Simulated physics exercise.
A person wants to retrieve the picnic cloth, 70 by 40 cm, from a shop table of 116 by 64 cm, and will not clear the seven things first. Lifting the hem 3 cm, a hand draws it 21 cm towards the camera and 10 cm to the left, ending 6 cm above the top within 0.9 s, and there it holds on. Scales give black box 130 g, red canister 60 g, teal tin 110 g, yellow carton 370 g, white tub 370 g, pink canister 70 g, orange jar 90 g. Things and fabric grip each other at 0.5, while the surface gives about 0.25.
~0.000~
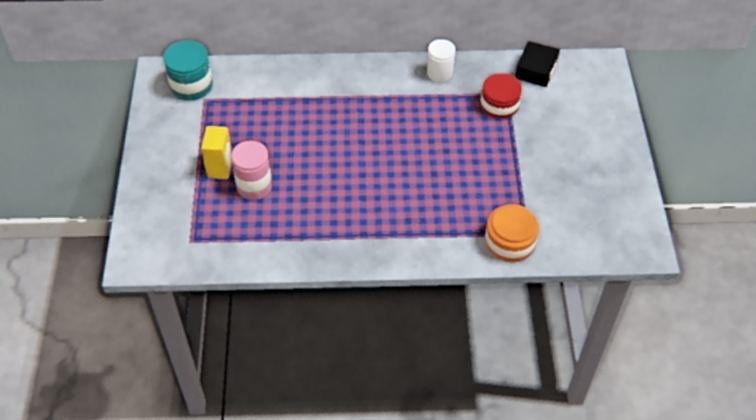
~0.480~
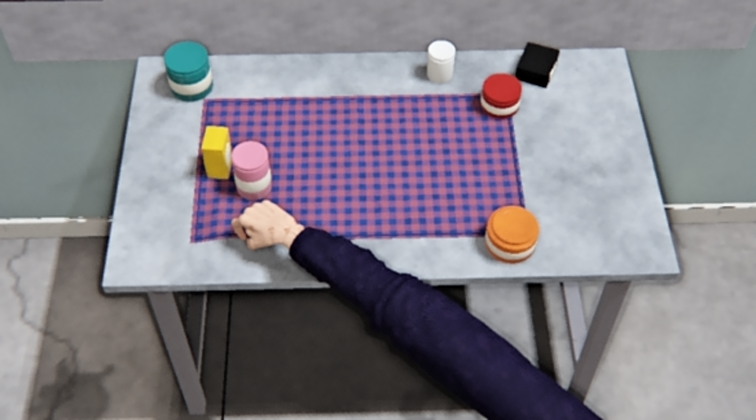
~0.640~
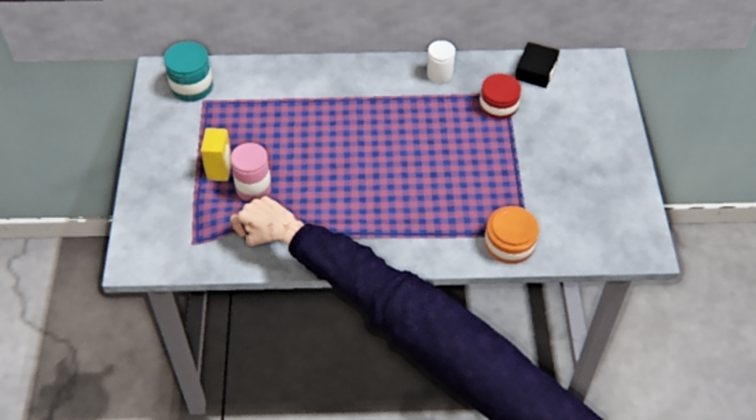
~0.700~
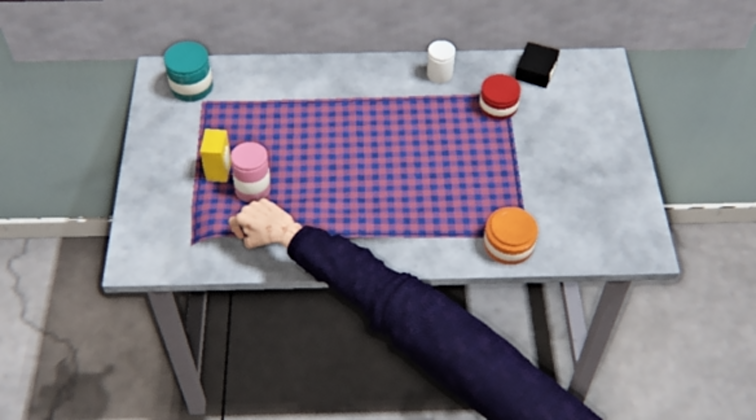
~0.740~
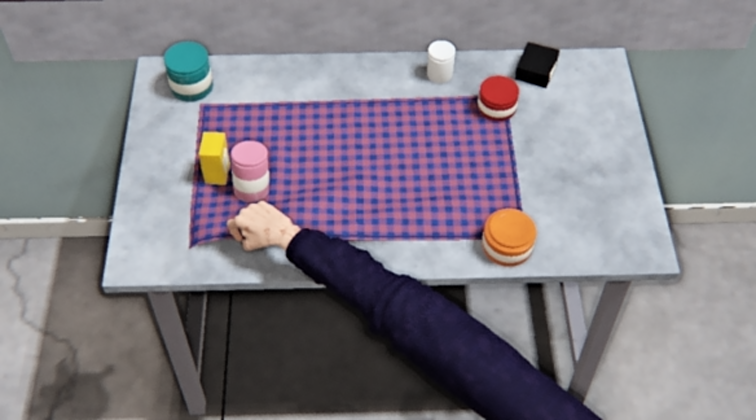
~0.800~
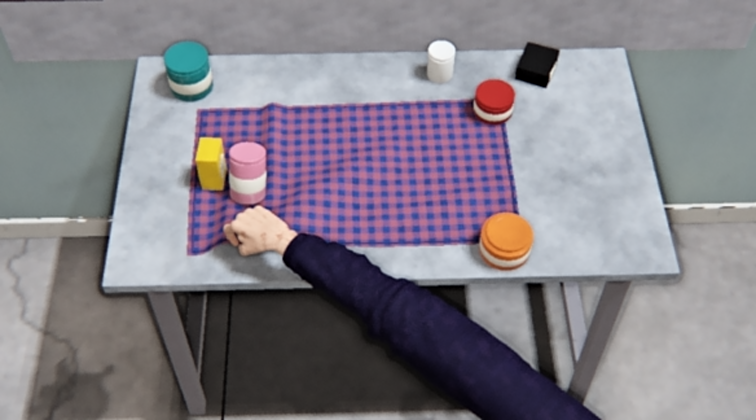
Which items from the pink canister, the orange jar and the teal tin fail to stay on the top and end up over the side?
As I see it, I'd say the pink canister does not leave; I'd say the orange jar leaves; I'd say the teal tin does not leave.
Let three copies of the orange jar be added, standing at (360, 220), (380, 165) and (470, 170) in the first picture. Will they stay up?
First leaves the top, second keeps its place, third keeps its place.
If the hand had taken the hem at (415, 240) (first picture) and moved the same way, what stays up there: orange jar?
Here the orange jar would end up off its support.
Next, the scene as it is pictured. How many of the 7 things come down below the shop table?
After counting, the figure is 1.
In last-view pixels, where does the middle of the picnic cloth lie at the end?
It sits near (301, 232) in pixels.
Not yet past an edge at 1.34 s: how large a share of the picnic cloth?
Share within the edges: Approx. 80 %.
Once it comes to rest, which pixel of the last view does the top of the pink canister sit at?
Rest point, last frame: Approx. (207, 233).
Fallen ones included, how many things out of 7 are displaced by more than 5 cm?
I make it 4.
After 1.0 s, 100 % of the picnic cloth is still over the top; pink canister 6 cm off its start, orange jar 6 cm off its start, yellow carton 9 cm off its start.
After 1.2 s, 90 % of the picnic cloth is still over the top; pink canister on its side, 10 cm off its start, orange jar 10 cm off its start, yellow carton 15 cm off its start.
After 1.3 s, 80 % of the picnic cloth is still over the top; orange jar 15 cm off its start at (472, 288), pink canister on its side, 15 cm off its start at (215, 225), red canister 21 cm off its start at (431, 132).
After 1.5 s, 75 % of the picnic cloth is still over the top; orange jar over the edge, pink canister on its side, 17 cm off its start, red canister 24 cm off its start.
After 3.1 s, 75 % of the picnic cloth is still over the top; orange jar over the edge, pink canister on its side, 17 cm off its start at (207, 233), teal tin 0 cm off its start at (186, 57), red canister 24 cm off its start at (424, 140).
